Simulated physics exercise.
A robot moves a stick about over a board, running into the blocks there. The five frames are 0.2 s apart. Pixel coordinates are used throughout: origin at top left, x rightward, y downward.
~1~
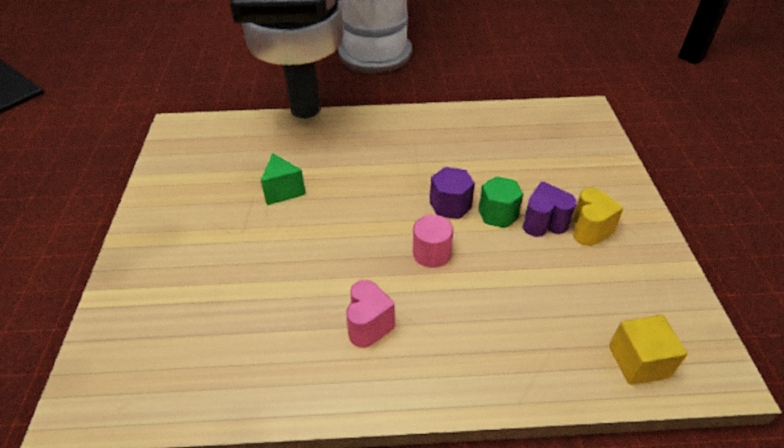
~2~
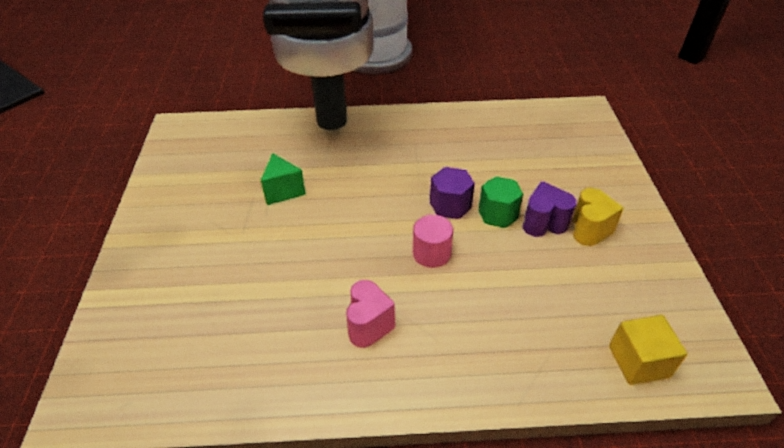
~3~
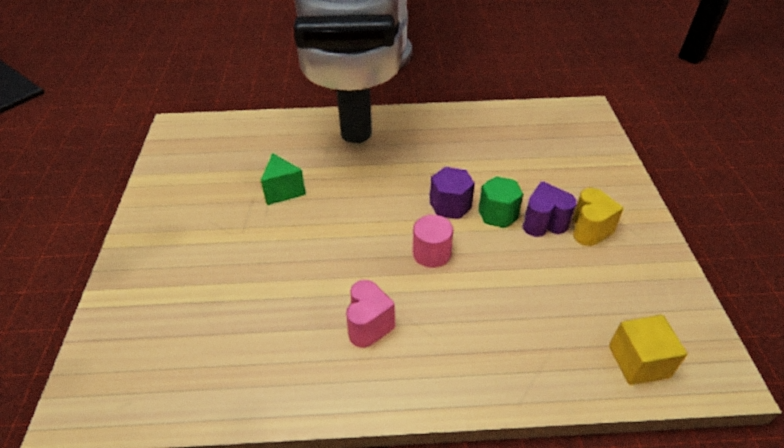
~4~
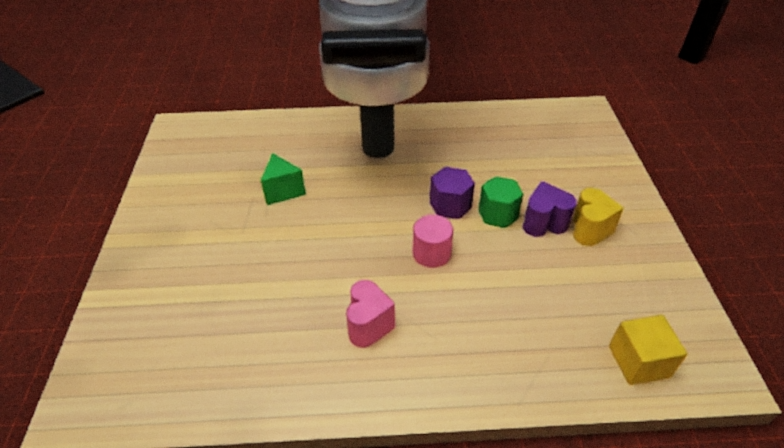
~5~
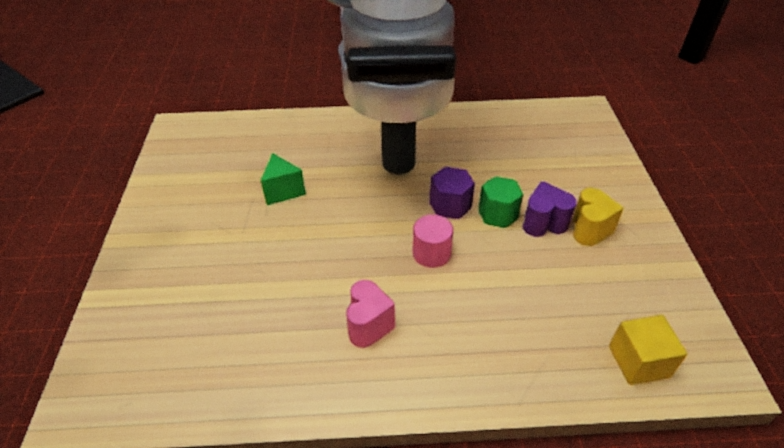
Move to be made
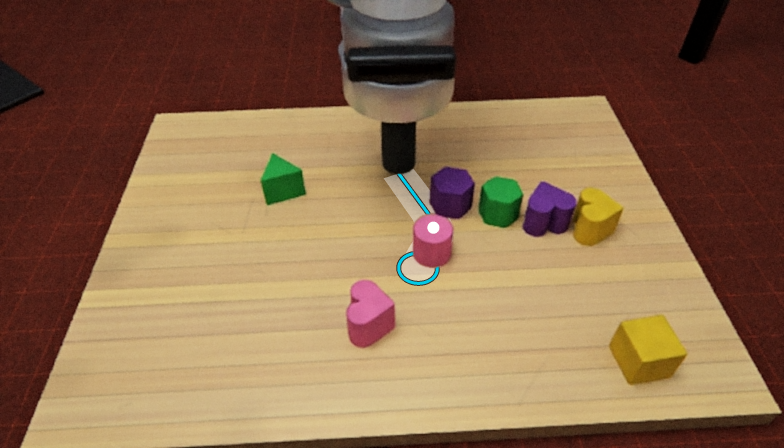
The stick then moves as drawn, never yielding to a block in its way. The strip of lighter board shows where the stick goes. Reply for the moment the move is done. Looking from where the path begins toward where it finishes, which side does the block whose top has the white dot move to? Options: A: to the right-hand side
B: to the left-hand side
A
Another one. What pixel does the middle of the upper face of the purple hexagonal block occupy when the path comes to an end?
It will end up at (471, 188).
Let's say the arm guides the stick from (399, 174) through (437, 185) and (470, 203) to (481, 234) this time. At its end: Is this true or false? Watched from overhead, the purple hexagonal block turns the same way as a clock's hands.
Verdict: True.
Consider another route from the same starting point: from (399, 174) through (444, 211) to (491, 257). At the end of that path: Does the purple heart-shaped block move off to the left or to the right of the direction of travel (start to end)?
Answer: Leftward.
The drawn path runs from (399, 174) by way of (419, 201) and (435, 233) to (418, 268); the dot is on the pink cylinder.
The first path, step by step. One third of the way, stick at (420, 192); purple hexagonal block at (459, 182), turned 15° anticlockwise.
Two thirds of the way, stick at (436, 223); pink cylinder at (433, 236); purple hexagonal block at (471, 188), turned 55° anticlockwise; green hexagonal block at (511, 188).
At the end, stick at (418, 258); pink heart-shaped block not moved; pink cylinder at (426, 275); purple hexagonal block at (471, 188), turned 55° anticlockwise; green hexagonal block at (511, 188); purple heart-shaped block not moved.
